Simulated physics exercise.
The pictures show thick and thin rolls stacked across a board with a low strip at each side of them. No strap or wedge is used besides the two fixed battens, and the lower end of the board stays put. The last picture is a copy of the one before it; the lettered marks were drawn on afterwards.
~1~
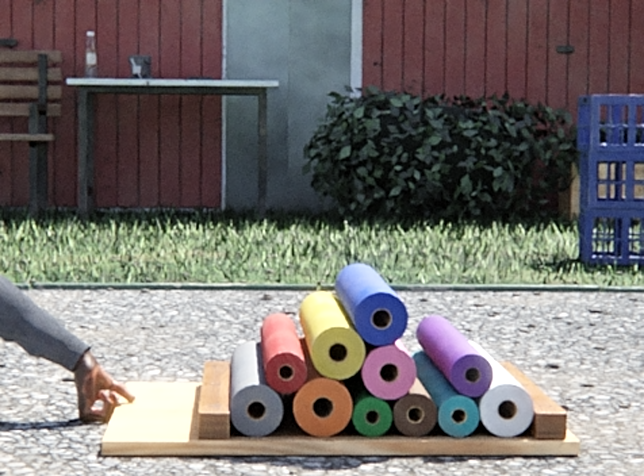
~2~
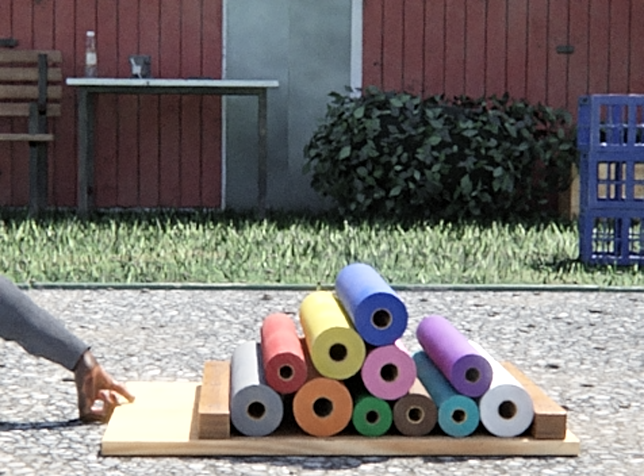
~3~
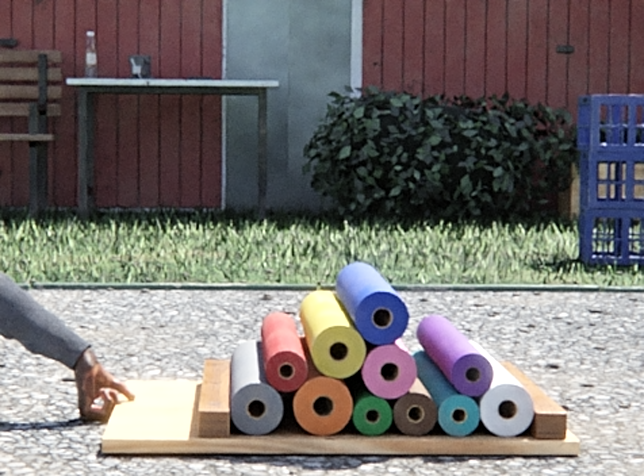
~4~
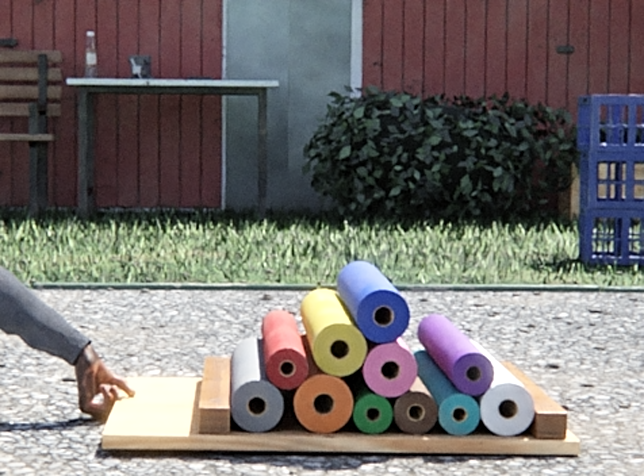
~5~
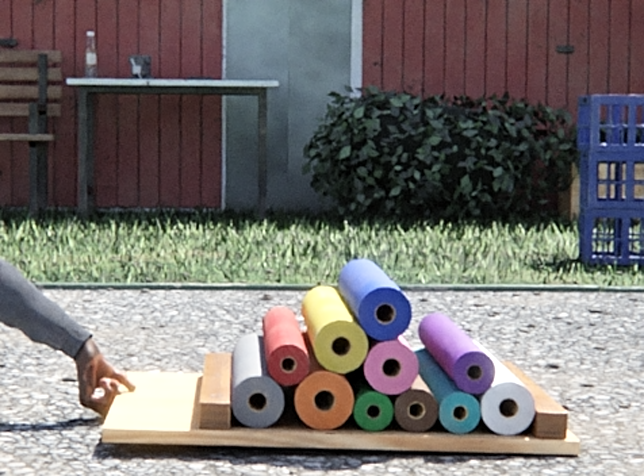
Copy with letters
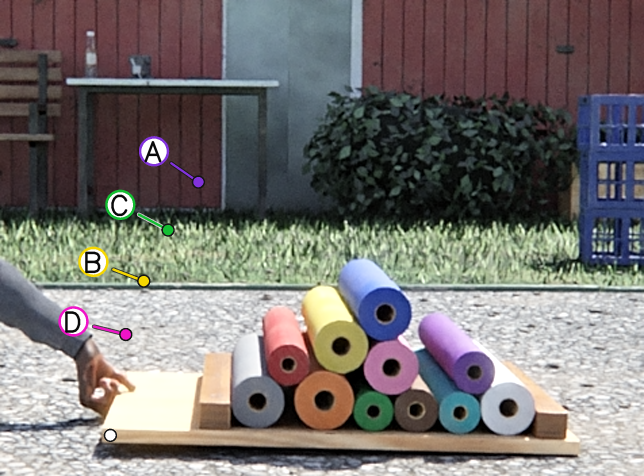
A hand at the left slightly lifts the end of a board stacked with colourful rolls.
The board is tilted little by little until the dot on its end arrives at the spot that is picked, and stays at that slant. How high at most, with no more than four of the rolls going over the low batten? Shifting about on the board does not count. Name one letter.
The highest mark that will do is A.
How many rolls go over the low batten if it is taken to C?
The count is none.
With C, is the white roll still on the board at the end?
Yes.
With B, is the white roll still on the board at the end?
Yes, with B.
On the copy, A at (198, 182); B at (144, 281); C at (168, 230); D at (126, 334); the white dot at (110, 435).
On A. First, board at 19°.
Then, board at 34°.
Finally, board at 34°, none over the low batten.
By contrast, B none over the low batten; C none over the low batten; D none over the low batten.
